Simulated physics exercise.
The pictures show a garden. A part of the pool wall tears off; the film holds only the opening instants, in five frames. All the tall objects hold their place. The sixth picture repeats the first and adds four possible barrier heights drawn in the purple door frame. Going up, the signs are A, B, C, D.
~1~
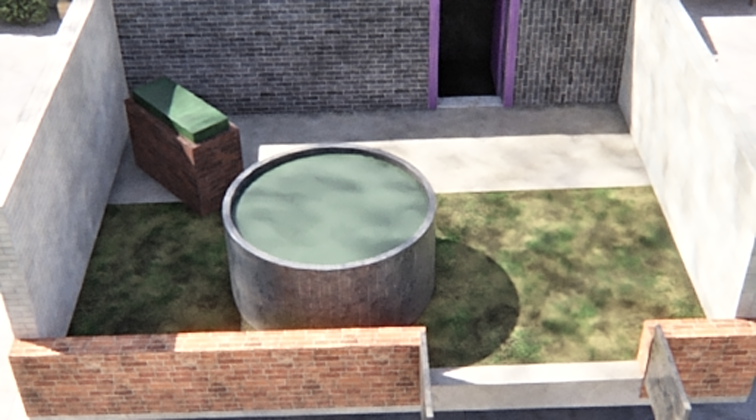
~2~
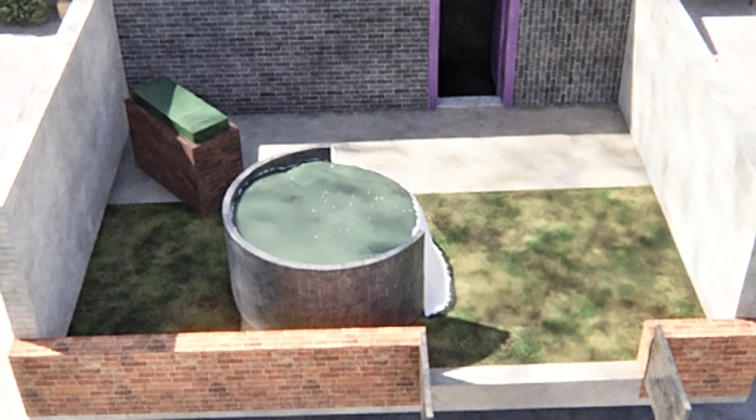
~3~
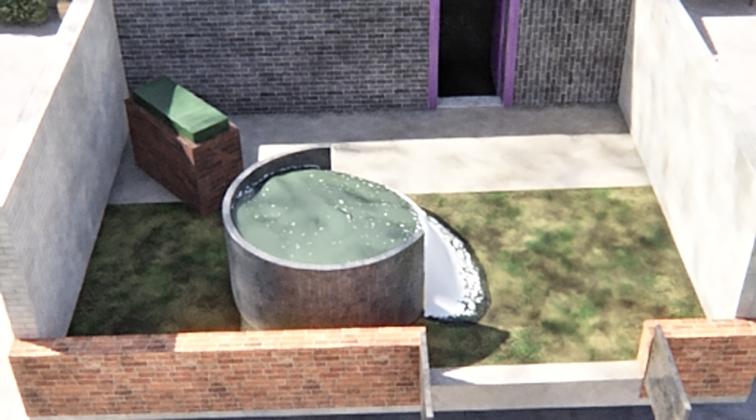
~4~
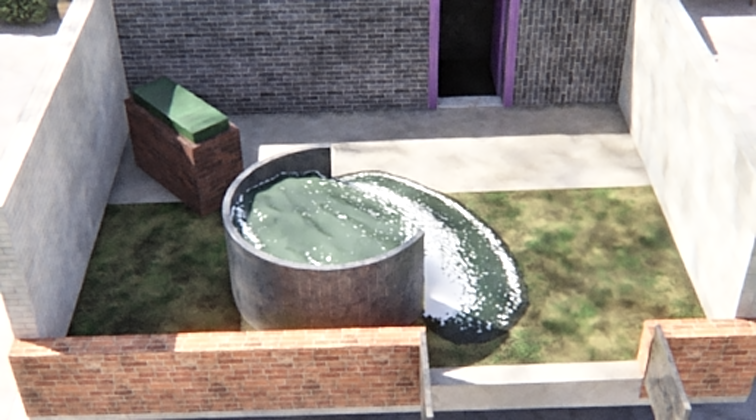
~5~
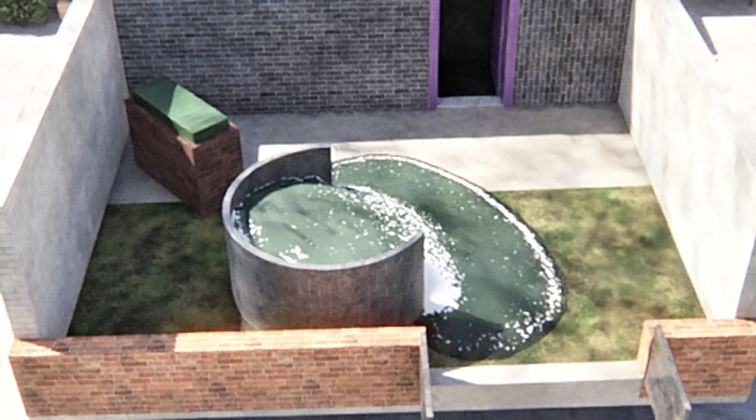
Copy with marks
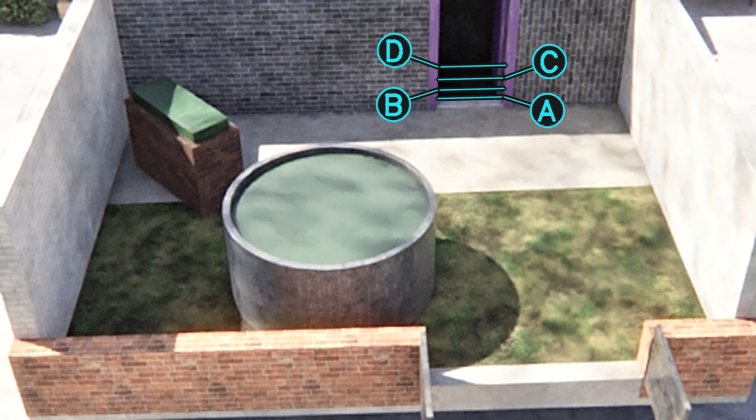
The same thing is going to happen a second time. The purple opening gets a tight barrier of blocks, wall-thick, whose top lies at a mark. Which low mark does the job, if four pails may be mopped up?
B.
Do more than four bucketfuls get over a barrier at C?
No.
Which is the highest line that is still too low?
A it is.
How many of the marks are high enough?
Three of them.
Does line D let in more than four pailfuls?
No, that is safe.
In cyan, A at (470, 97); B at (471, 89); C at (471, 78); D at (472, 66); from the bottom up A, B, C, D.
If A is chosen, about 11 bucketfuls get in.
If B is chosen, a splash gets over, under a bucket.
If C is chosen, nothing gets over.
If D is chosen, nothing gets over.
